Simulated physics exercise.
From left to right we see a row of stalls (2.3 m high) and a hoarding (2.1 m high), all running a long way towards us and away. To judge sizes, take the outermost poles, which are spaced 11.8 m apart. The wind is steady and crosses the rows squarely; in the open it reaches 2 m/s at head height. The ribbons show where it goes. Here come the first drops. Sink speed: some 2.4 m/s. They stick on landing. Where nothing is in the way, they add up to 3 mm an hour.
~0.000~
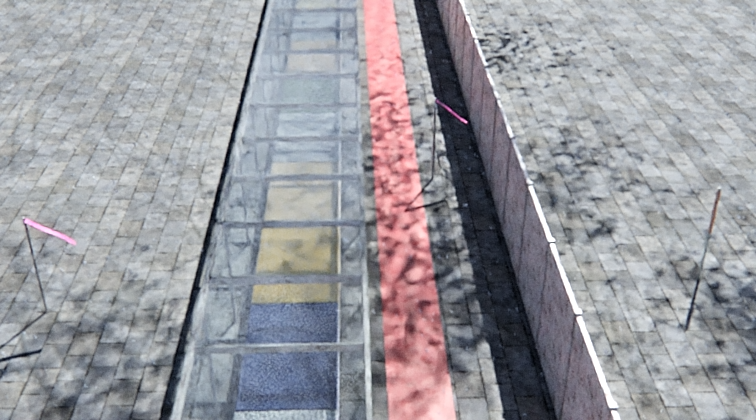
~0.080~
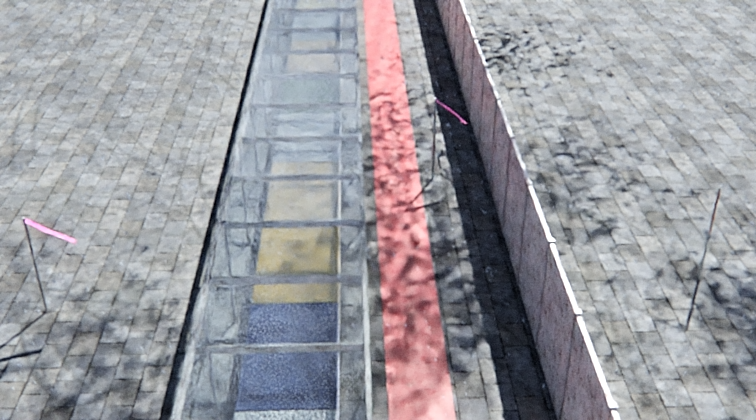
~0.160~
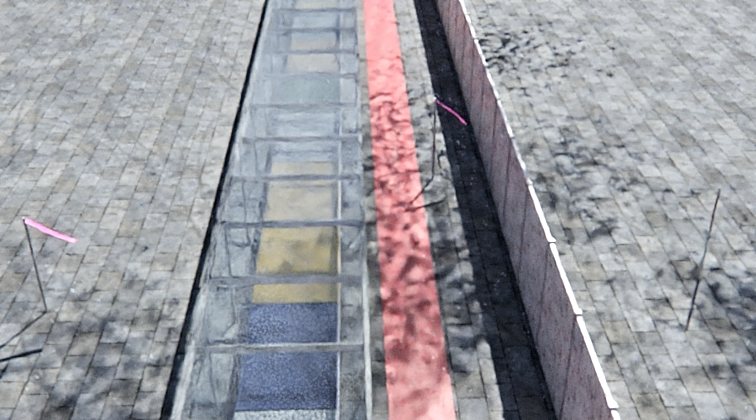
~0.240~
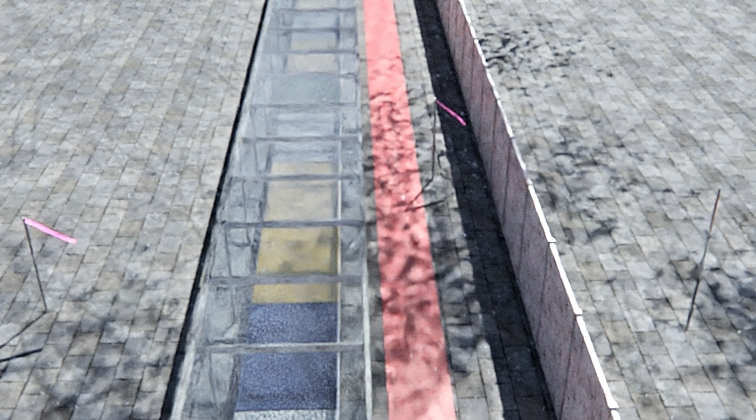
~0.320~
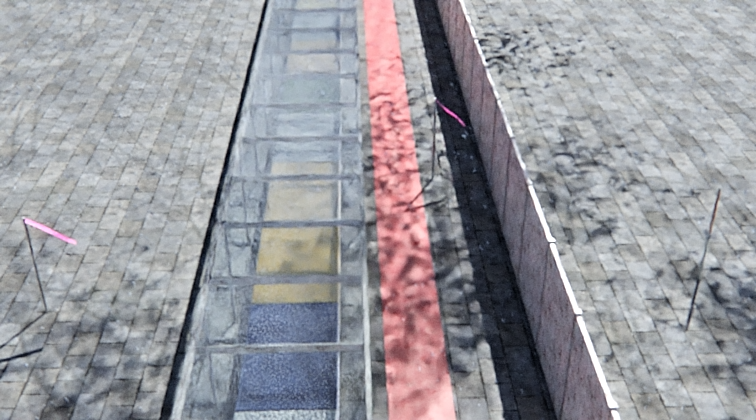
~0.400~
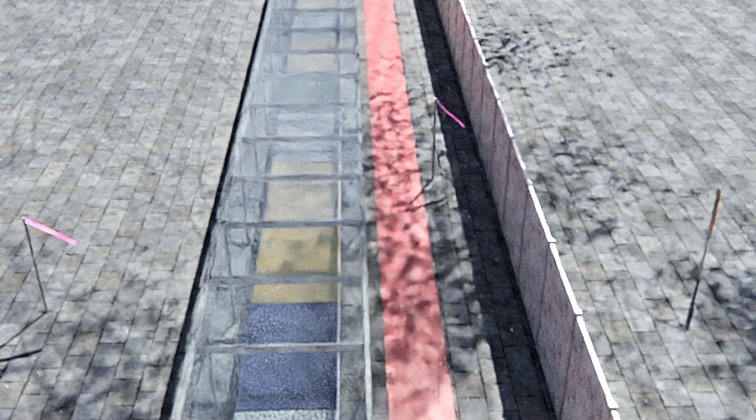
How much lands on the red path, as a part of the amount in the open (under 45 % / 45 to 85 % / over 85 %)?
Not even 45 %.
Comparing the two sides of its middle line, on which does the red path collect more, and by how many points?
Heavier on the right flank, with a lead of about 55 points.
10 minutes on, 0.1 mm on the red path, 0.5 mm in the open.
30 minutes on, 0.4 mm on the red path, 1.5 mm in the open.
60 minutes on, 0.8 mm on the red path, 3.0 mm in the open, so the red path has 28 % of the open amount; the left half of it has 0 %, the right half 55 %.
